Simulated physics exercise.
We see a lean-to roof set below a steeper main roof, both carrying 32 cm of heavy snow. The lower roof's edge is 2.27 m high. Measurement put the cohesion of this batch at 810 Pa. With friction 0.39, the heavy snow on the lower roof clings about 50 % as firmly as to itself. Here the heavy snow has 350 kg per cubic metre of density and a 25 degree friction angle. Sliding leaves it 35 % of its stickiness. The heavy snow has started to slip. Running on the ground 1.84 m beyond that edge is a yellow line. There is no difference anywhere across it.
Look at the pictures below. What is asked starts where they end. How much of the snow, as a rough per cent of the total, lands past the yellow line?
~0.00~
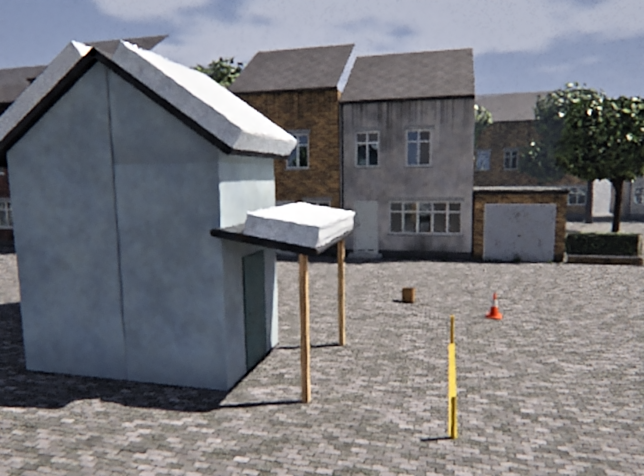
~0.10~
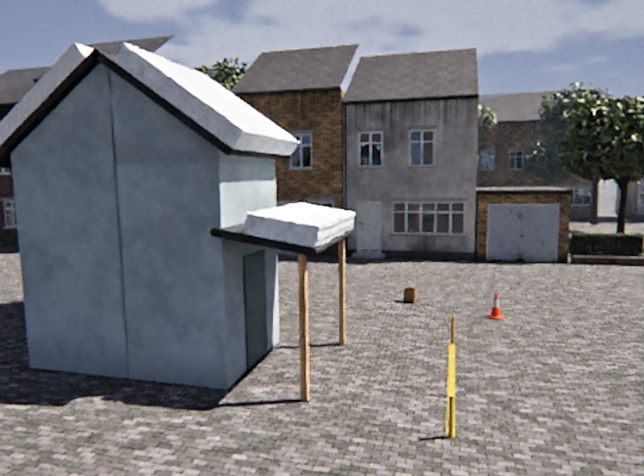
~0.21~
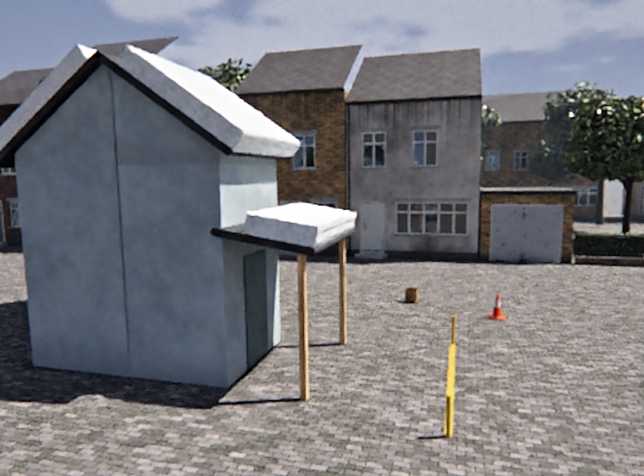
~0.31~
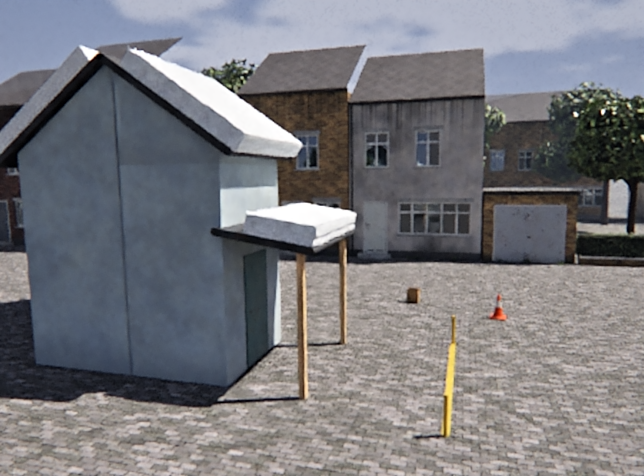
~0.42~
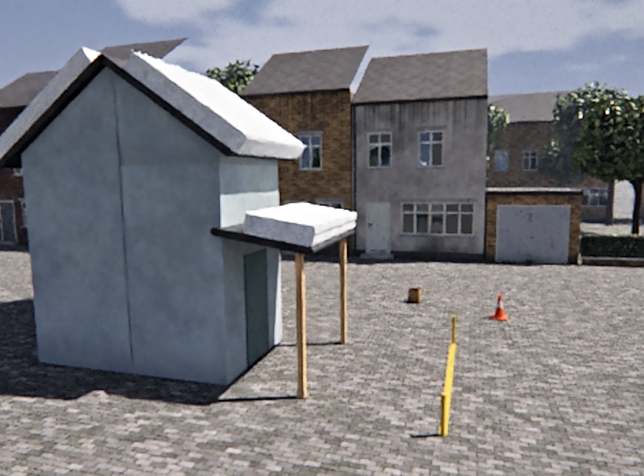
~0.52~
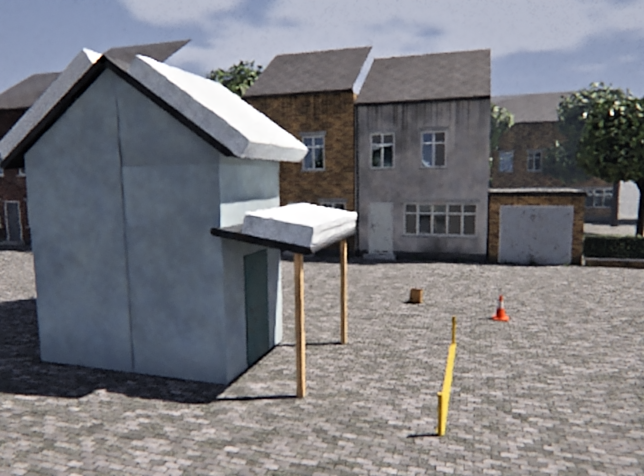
The snow past the yellow line makes up roughly 13 percent of the total.
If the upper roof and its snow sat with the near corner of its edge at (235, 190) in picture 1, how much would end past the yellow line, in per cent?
I'd put it at close to 0 percent.
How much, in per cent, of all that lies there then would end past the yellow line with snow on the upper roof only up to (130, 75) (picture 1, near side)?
I'd put it at around 4 percent.
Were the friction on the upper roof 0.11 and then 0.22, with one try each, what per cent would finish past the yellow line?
First try 40 per cent, second try 35 per cent.
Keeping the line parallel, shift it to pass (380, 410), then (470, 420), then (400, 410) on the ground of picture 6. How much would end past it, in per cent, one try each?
First try around 40 per cent, second around 6 per cent, third around 30 per cent.
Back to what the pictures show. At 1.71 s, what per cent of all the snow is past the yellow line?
Near 0 %.
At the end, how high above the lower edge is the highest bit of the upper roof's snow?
About 0.6 m above the lower edge.
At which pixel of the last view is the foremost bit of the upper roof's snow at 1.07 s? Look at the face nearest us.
Position: About (282, 214).
By 1.07 s, none is below the lower edge and 0 % is past the line.
By 1.71 s, none is below the lower edge and 0 % is past the line.
By 2.36 s, 32 % is below the lower edge and 0 % is past the line.
By 3.00 s, 65 % is below the lower edge and 12 % is past the line.
By 3.90 s, at the end, 65 % is below the lower edge and 13 % is past the line.
